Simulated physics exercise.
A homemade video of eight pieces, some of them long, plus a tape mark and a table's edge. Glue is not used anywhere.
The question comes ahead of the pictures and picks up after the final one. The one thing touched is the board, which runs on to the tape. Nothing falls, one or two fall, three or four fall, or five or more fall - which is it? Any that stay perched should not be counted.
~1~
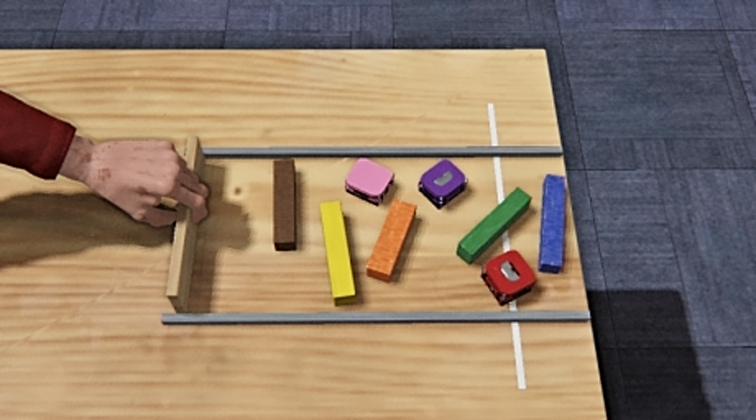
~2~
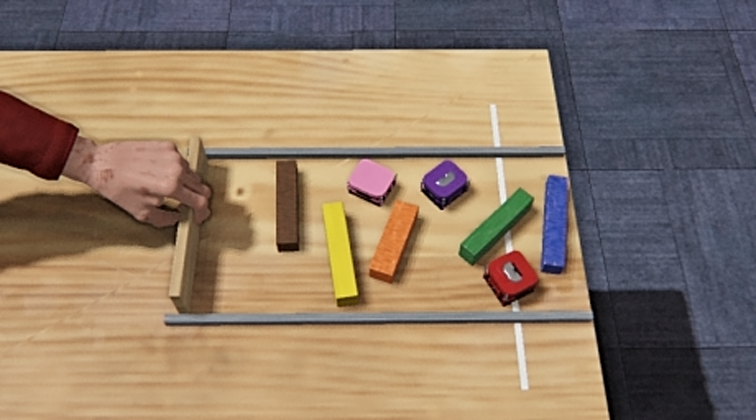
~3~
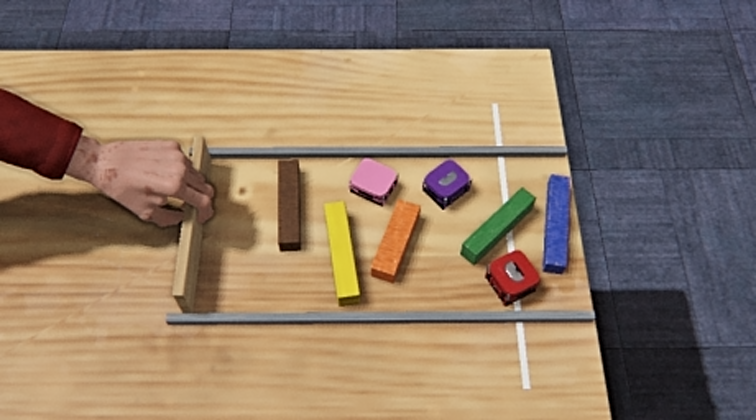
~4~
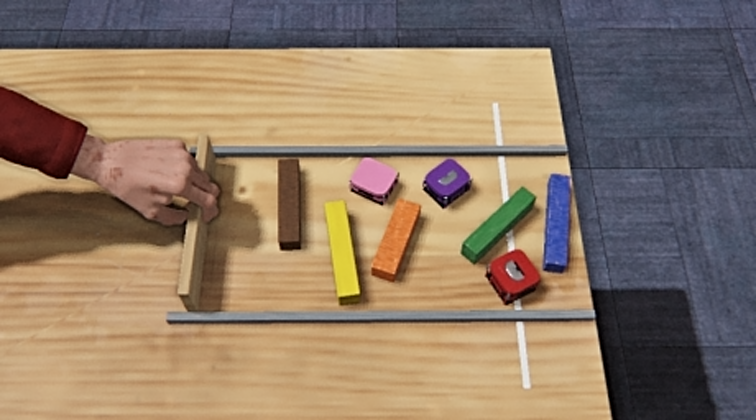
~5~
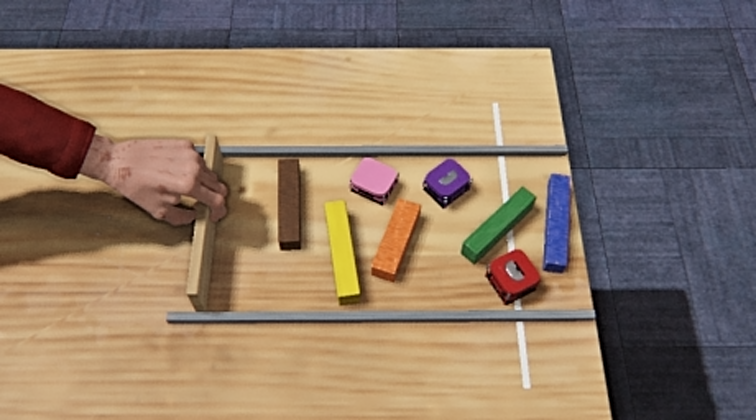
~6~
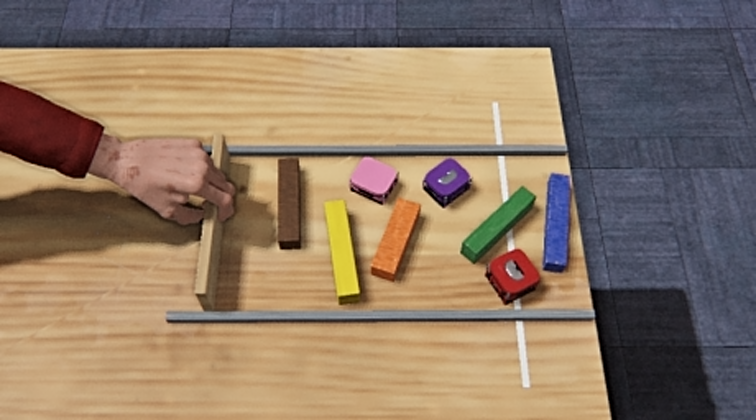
In this one, three or four spill over.
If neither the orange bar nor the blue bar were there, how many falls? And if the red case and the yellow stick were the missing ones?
That makes 1 fallen, then 2 fallen in the other try.
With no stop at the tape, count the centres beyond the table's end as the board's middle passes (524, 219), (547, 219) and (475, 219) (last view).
By position: 4 / 6 / 1.
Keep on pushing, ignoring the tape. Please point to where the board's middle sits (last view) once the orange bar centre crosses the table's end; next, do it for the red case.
(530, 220) and (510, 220), roughly.
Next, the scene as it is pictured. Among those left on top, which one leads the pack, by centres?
Red case.
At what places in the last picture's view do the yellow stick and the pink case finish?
Final pixels, roughly: (542, 257) for the first, (543, 172) for the other.
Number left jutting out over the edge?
Tally: 2.
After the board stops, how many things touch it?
2 in contact.
Early on, none off yet; blue bar at rest near (557, 222); red case at rest near (513, 276); green bar at rest near (499, 224).
A while later, none off yet; blue bar travelled a little near (581, 226); red case travelled about its own width near (553, 288); green bar travelled about its own width near (558, 229).
Finally, the number that fall off is three or four; lost, purple case, green bar and blue bar.
